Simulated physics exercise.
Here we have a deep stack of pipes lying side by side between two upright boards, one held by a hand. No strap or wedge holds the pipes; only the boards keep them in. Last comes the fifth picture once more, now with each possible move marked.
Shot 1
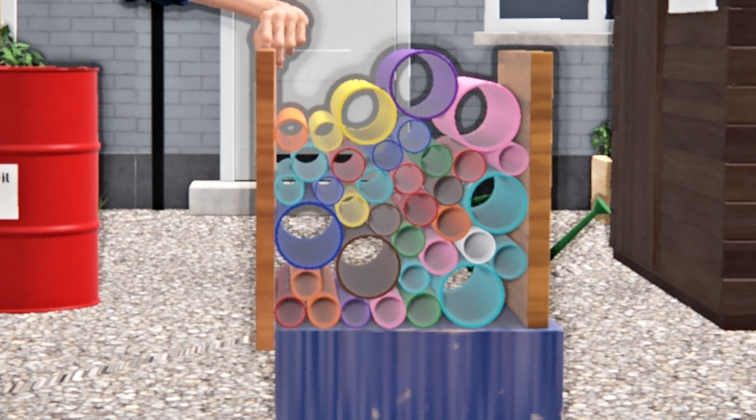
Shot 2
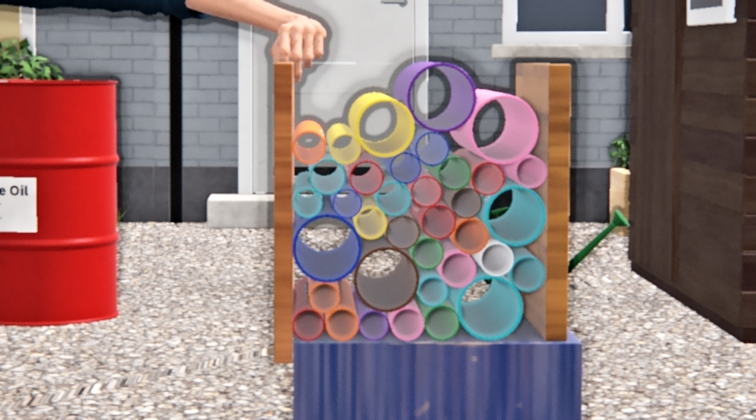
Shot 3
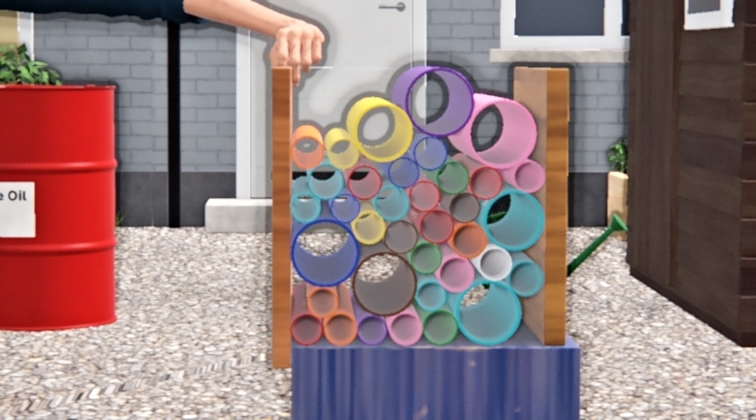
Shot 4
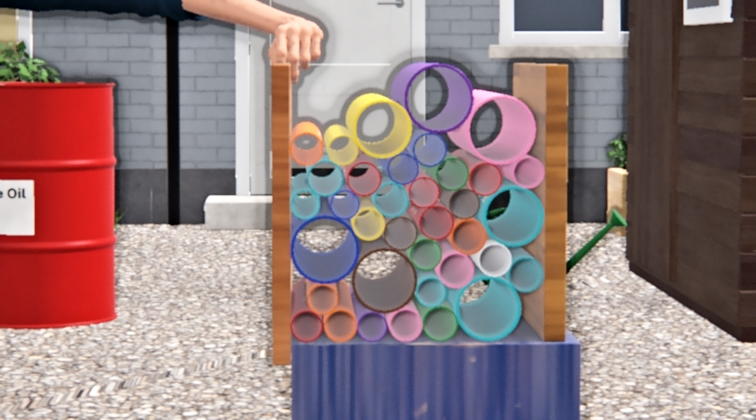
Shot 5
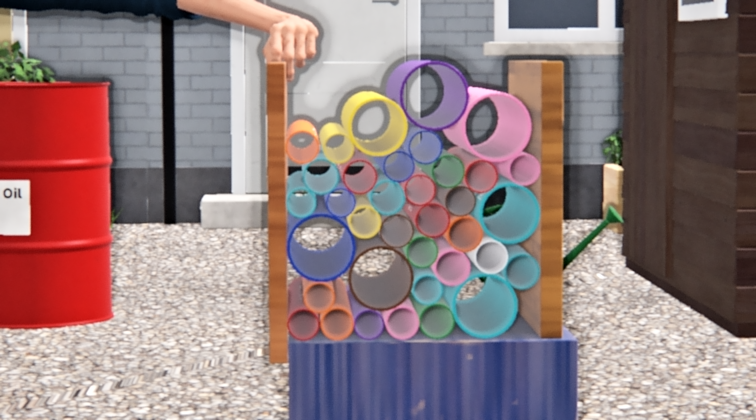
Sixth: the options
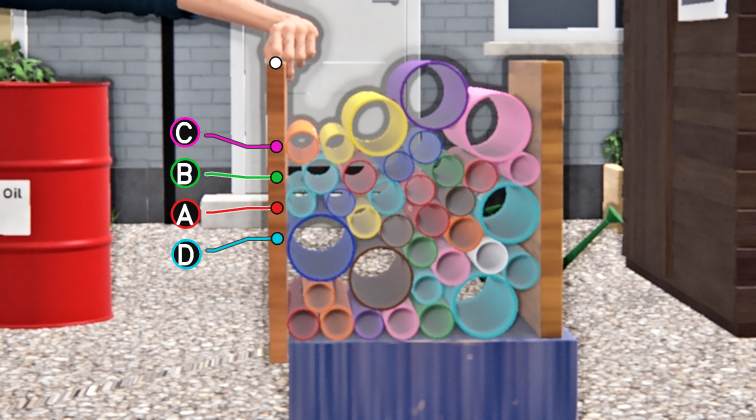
Colourful pipes lying stacked between two upright wooden boards, a hand gripping the left one, as the view shifts slightly.
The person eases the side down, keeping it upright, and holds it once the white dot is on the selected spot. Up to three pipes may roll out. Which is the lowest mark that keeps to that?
The answer is mark A.
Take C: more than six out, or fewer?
It loses fewer than six.
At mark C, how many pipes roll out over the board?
The count is none.
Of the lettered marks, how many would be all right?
Three of them.
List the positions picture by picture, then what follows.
The first frame shows a red pipe (470, 166); a pink pipe (486, 117); a blue pipe (415, 136).
The second frame shows a blue pipe (433, 149); side board (285, 200).
The third frame shows a red pipe (306, 329); a turquoise pipe (488, 313).
The fourth frame shows a pink pipe (456, 270); a brown pipe (401, 234).
The fifth frame shows a turquoise pipe (301, 203); a red pipe (481, 176); a pink pipe (497, 127).
On the copy, A at (277, 208); B at (277, 177); C at (276, 146); D at (277, 238); the white dot at (276, 63).
On A. First, top of the board (285, 129).
Then, top of the board (286, 204).
Finally, top of the board (286, 208), one out over the board.
By contrast, B none out over the board; C none out over the board; D more than three out over the board.
